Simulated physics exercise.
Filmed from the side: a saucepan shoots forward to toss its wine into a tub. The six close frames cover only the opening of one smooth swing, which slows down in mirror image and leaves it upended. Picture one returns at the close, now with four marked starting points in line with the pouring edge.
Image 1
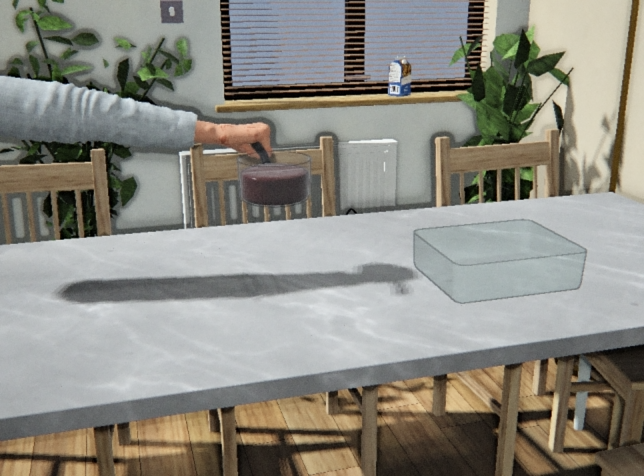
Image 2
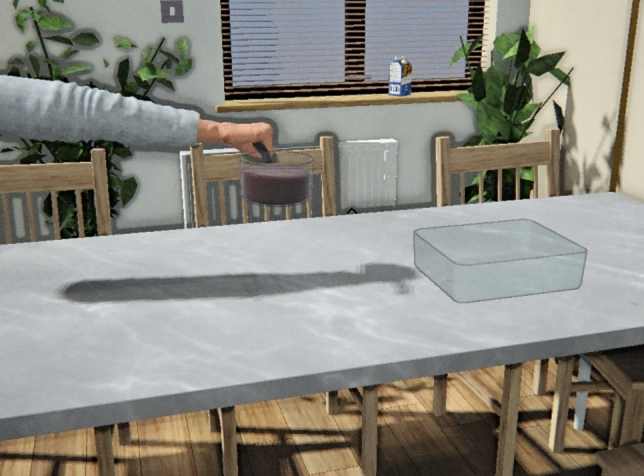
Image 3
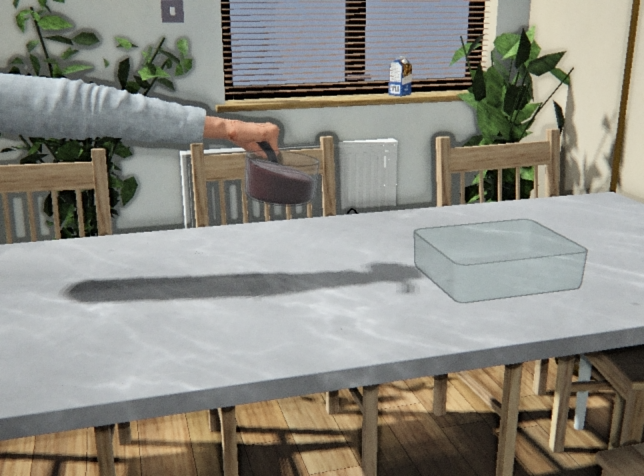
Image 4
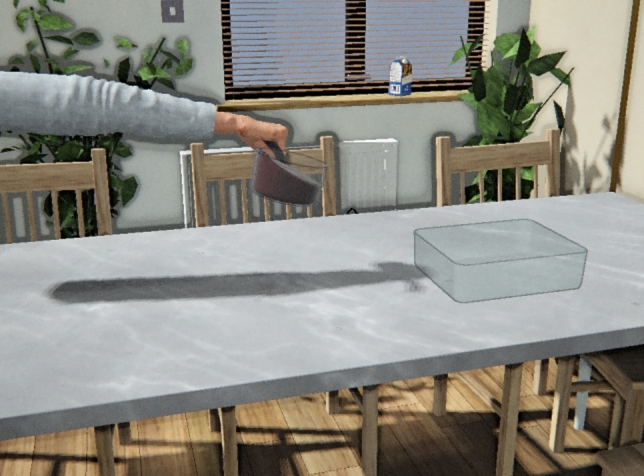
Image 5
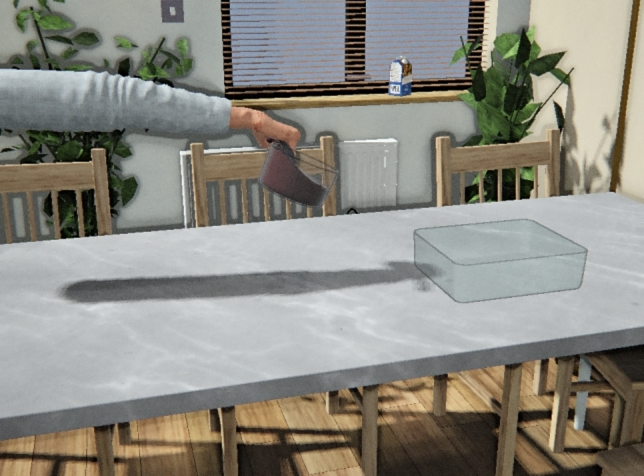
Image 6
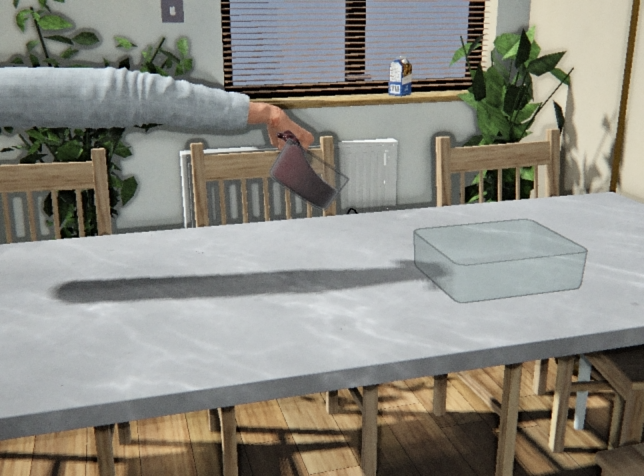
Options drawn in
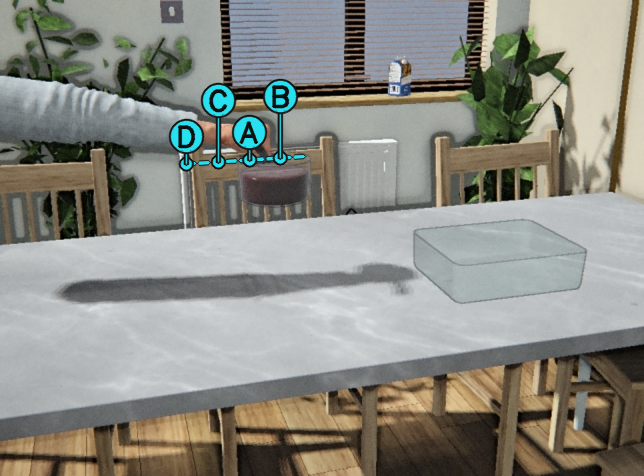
A hand holds a pan of dark liquid above a table and steadily tips it rightward.
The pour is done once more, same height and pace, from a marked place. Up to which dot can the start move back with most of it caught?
Take B.
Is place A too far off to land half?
Yes, that goes wrong.
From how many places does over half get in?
One of them.
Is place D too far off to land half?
Yes, that goes wrong.
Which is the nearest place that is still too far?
That is place A.
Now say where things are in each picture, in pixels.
The first picture shows upright, lip at (308, 156); tub from (452, 303) to (579, 287); nothing has left yet.
The second picture shows upright, lip at (311, 156); nothing has left yet.
The third picture shows tipped about 7°, lip at (317, 159); nothing has left yet.
The fourth picture shows tipped about 14°, lip at (325, 163); nothing has left yet.
The fifth picture shows tipped about 24°, lip at (336, 169); wine is over the rim, down to (280, 148).
The sixth picture shows tipped about 36°, lip at (346, 176); wine is over the rim, down to (298, 143).
On the marked copy, A at (249, 160); B at (280, 158); C at (218, 162); D at (186, 164).
With A, about 15 % lands in the tub, 80 % falls short and 5 % goes beside or beyond.
With B, about 62 % lands in the tub, 20 % falls short and 18 % goes beside or beyond.
With C, about 0 % lands in the tub, 96 % falls short and 4 % goes beside or beyond.
With D, about 0 % lands in the tub, 100 % falls short.
